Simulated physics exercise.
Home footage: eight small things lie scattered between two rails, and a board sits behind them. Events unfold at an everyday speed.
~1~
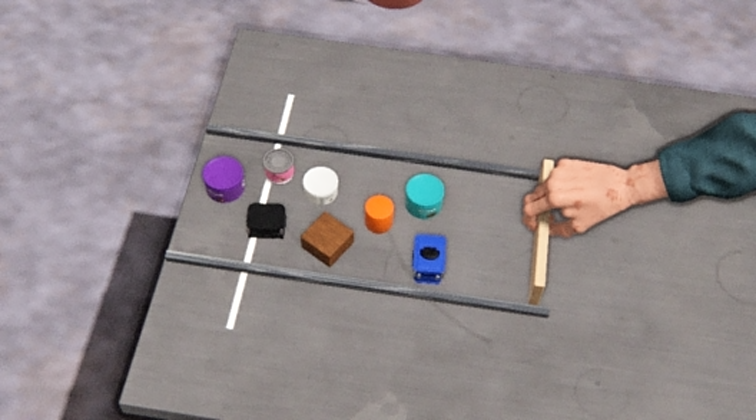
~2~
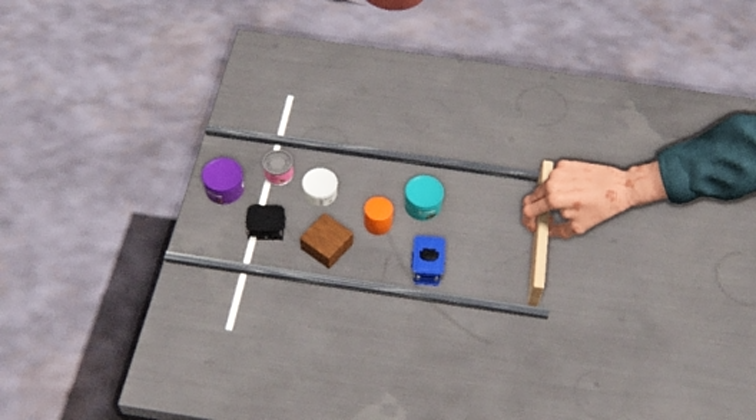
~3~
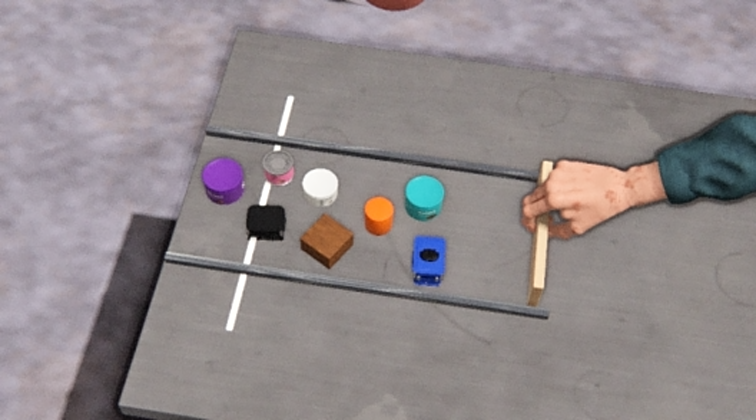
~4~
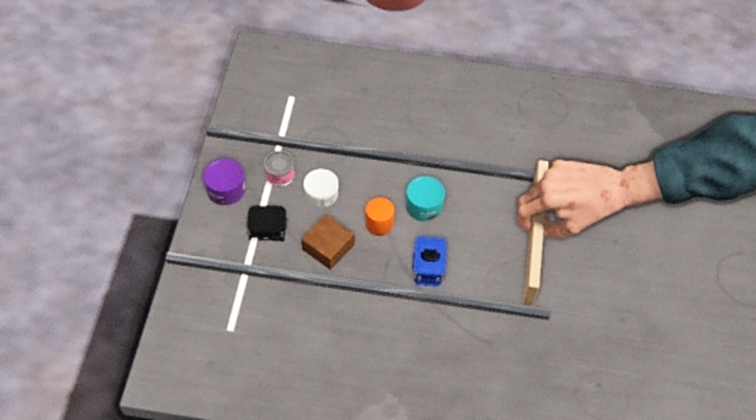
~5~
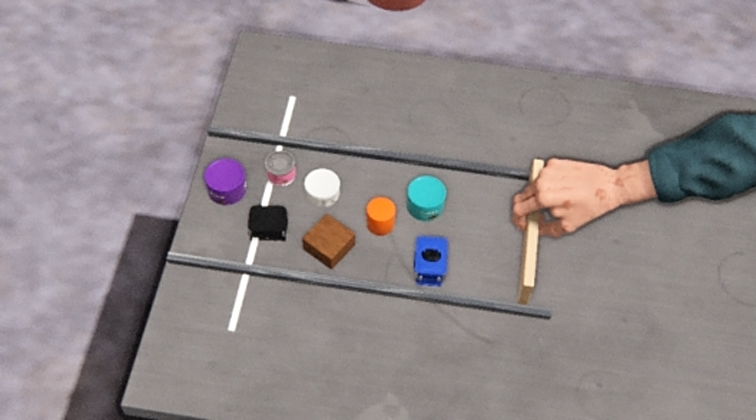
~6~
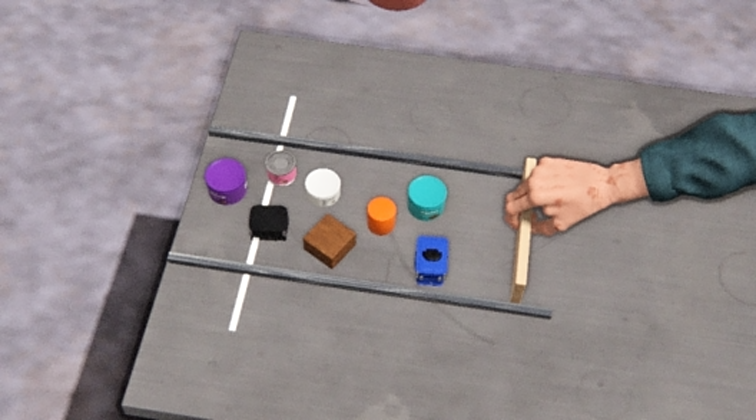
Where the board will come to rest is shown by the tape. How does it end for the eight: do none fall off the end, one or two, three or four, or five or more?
What falls is a single one or two.
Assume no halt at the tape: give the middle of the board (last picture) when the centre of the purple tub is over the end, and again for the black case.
First one: Around (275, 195). Other one: Around (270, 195).
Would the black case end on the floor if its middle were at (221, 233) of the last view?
In that case it is gone.
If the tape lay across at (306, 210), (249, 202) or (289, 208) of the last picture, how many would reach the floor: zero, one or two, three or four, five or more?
No fall at all; one or two; none at all.
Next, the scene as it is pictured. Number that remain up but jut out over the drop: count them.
I'd say 0 of them.
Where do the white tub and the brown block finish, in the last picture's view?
In the last picture the white tub sits around (217, 185) and the brown block around (207, 231).
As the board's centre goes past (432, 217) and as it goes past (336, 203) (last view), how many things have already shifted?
That makes 2 at the first spot and 7 at the second.
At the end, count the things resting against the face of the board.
It's touching 3 at the end.
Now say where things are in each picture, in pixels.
Purple tub (224, 180); pink tin (279, 167); black case (267, 222); board (541, 231); tape (263, 203), in the first frame.
Pink tin (278, 168); brown block (327, 241), in the second frame.
Black case (266, 223); white tub (320, 188), in the third frame.
Purple tub (225, 182); orange lid (380, 217), in the fourth frame.
Pink tin (281, 169); blue case (430, 262), in the fifth frame.
Purple tub (226, 182); pink tin (281, 168); black case (269, 223); board (523, 230); tape (265, 204), in the sixth frame.
Early on, none off yet; purple tub at rest near (226, 182); pink tin at rest near (281, 168); black case at rest near (269, 223).
A while later, none off yet; purple tub at rest near (226, 182); pink tin moving near (278, 167); black case moving near (260, 223).
Finally, the number that fall off is one or two; lost, black case and purple tub.
